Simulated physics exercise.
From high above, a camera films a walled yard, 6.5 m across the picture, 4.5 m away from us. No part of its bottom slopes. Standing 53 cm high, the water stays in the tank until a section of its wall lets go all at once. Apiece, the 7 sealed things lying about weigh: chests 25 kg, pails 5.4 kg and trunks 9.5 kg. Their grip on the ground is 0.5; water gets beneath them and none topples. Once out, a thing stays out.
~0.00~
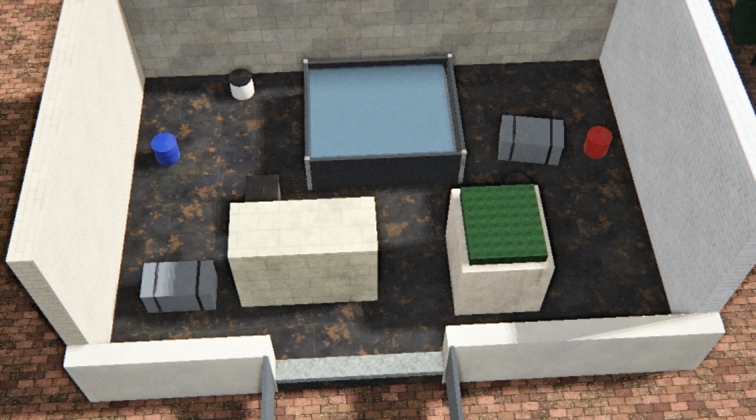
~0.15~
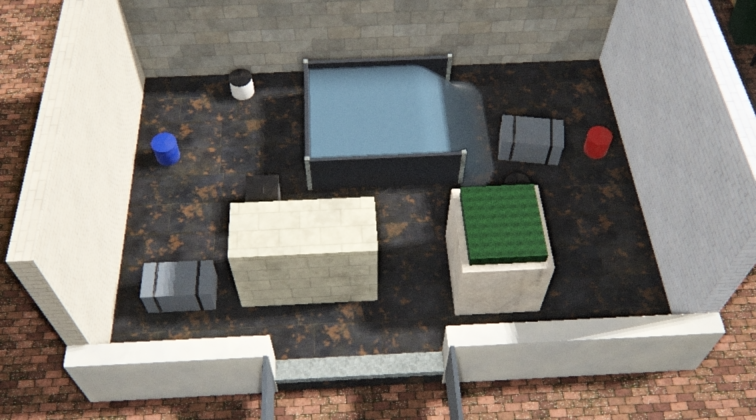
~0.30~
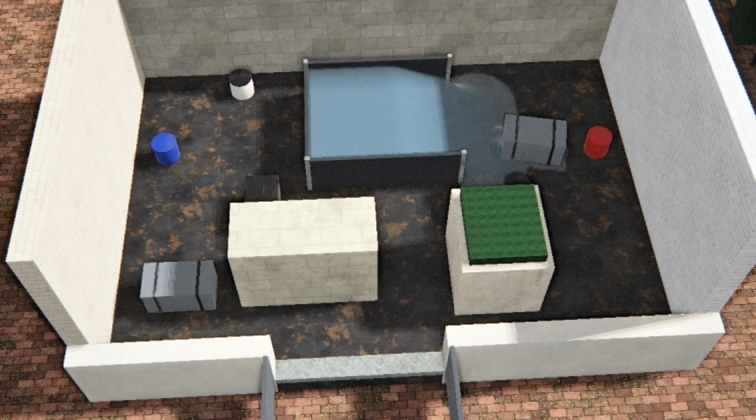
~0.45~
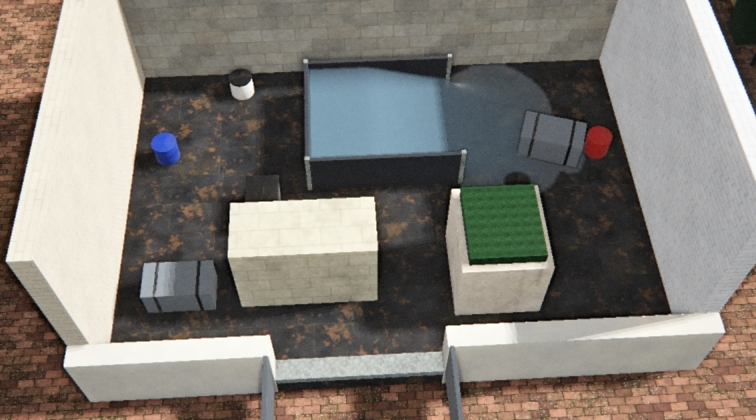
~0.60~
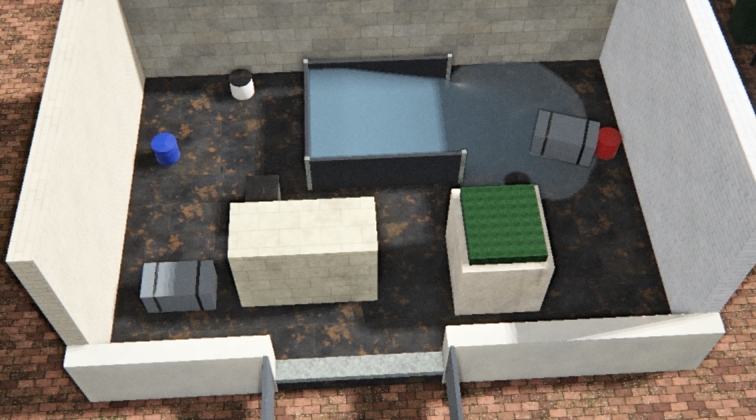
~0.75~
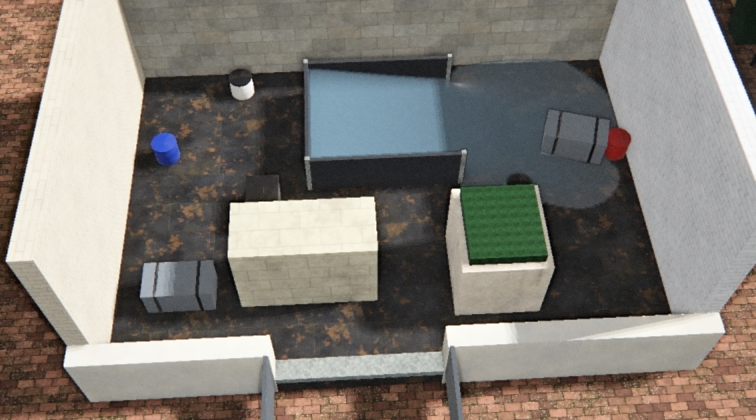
Water spread out from the open right side of a low-walled tank across the dark floor, pushing a gray trunk to the right, and then the red pail beside it shifted slightly too.
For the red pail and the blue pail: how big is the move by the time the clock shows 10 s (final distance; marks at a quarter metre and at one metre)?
Prediction: The red pail is displaced a great deal, the blue pail does not really move.
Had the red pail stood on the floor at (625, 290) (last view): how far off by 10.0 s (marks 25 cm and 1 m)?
What happens is that it covers a big distance.
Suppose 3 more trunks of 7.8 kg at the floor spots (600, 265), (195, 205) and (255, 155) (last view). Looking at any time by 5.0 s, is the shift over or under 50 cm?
First outside the limit, then inside the limit, then inside the limit.
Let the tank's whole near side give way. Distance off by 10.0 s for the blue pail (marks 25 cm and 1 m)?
Note: Blue pail shifted modestly.
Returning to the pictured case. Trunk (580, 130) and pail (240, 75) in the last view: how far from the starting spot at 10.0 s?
Lab note - net shifts in order: 250 cm; 40 cm.
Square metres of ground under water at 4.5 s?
Around 17 m2 of it.
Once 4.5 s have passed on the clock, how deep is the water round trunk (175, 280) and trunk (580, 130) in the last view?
Some 0 cm at the first, some 21 cm at the second.
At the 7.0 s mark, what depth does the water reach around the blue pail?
Close to 3 centimetres.
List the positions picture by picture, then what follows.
The first picture shows the red pail at (600, 136) rests on the ground; the blue pail at (164, 142) rests on the ground; water covers 2.9 m2; 0 of 7 have shifted.
The second picture shows the red pail at (600, 136) rests on the ground; the blue pail at (164, 142), on the bottom; 3.7 m2 under water; 0 of 7 have shifted.
The third picture shows the red pail at (600, 136), on the bottom; the blue pail at (164, 142) rests on the ground; water covers 4.5 m2; 0 of 7 have shifted.
The fourth picture shows the red pail at (600, 136) rests on the ground; the blue pail at (164, 142), on the bottom; water covers 5.6 m2; 1 of 7 have shifted.
The fifth picture shows the red pail at (610, 137) rests on the ground, 12 cm from its start; the blue pail at (164, 142) rests on the ground; water covers 6.8 m2; 2 of 7 have shifted.
The sixth picture shows the red pail at (619, 137) rests on the ground, 24 cm from its start; the blue pail at (164, 142), on the bottom; water covers 8.0 m2; 2 of 7 have shifted.
After 2.0 s the red pail is near (625, 135), 0.3 m from its start, afloat; the blue pail is near (164, 142), 0.0 m from its start, aground; 0 of 7 are out; 2 afloat.
After 4.5 s the red pail is near (641, 294), 2.4 m from its start, afloat; the blue pail is near (164, 142), 0.0 m from its start, aground; 0 of 7 are out; 3 afloat.
After 7.0 s the red pail is near (630, 315), 2.7 m from its start, afloat; the blue pail is near (164, 142), 0.0 m from its start, aground; 0 of 7 are out; 2 afloat.
After 10.0 s the red pail is near (629, 315), 2.6 m from its start, aground; the blue pail is near (164, 142), 0.0 m from its start, aground; 0 of 7 are out; 2 afloat.
